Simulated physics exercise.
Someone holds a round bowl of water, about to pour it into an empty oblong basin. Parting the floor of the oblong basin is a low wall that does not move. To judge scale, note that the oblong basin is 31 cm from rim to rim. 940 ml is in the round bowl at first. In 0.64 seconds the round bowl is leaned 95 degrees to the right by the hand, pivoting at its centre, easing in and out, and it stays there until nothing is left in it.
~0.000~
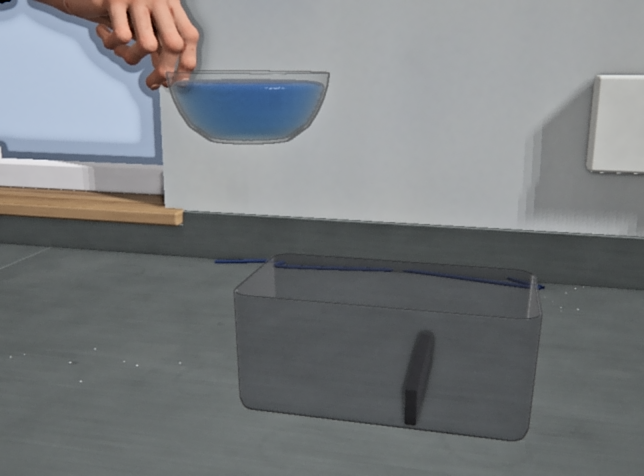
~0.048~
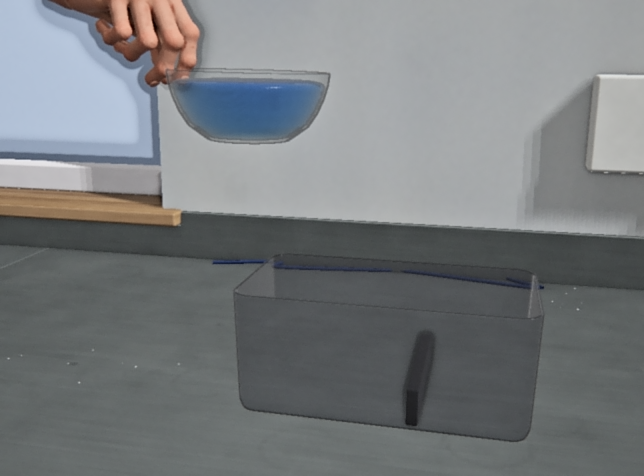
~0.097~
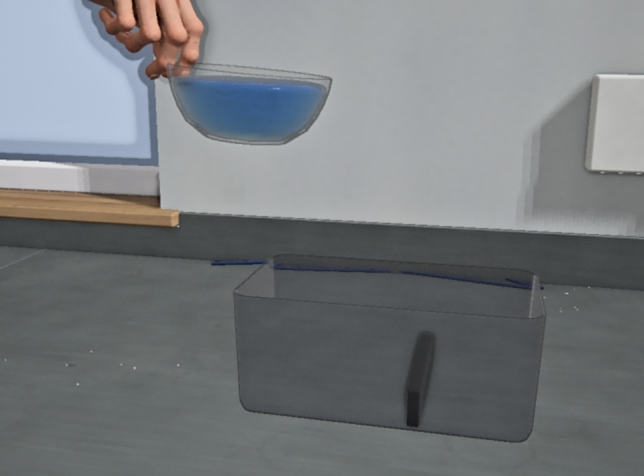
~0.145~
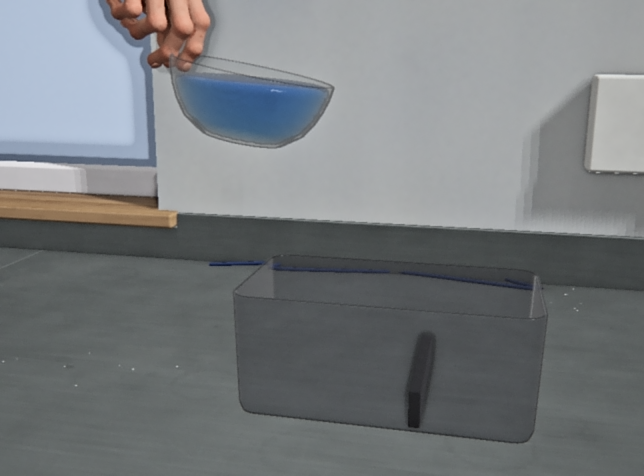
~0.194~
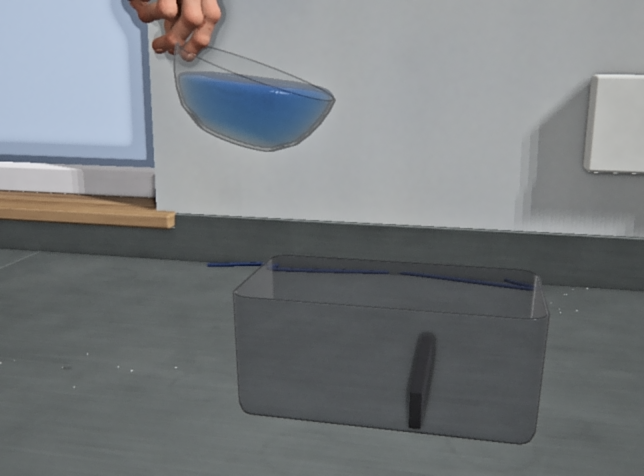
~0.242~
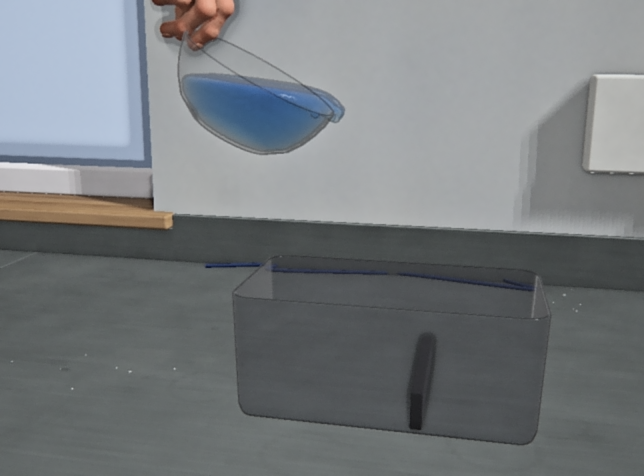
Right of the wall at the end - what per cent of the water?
Near 17 per cent.
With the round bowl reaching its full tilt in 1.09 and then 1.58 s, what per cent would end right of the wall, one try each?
25 per cent first, 30 per cent second.
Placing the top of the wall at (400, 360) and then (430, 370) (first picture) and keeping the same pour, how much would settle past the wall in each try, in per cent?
Some 35 in a hundred, then some 25 in a hundred.
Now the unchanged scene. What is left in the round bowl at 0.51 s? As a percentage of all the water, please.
Still held: Roughly 16 % of the total.
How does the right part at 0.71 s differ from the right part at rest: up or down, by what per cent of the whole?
Net change: A rise of about 5 %.
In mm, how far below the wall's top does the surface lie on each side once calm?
About 14 mm left, about 30 mm right.
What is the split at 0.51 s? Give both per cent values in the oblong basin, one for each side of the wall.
Left roughly 26, right roughly 2.
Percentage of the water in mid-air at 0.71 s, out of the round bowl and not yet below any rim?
Estimated airborne part: Roughly 6 per cent.
Then, 0.51 s in, the tilt is 86° and 16 per cent is still to pour, 27 is left of the wall and 2 right of it.
Then, 0.71 s in, the tilt is 95° and 1 per cent is still to pour, 81 is left of the wall and 11 right of it.
Then, 0.92 s in, the tilt is 95° and 0 per cent is still to pour, 80 is left of the wall and 14 right of it.
Then, 1.14 s in, the tilt is 95° and 0 per cent is still to pour, 79 is left of the wall and 17 right of it.
Finally, 79 per cent lies left of the wall, 17 right of it and 5 outside.
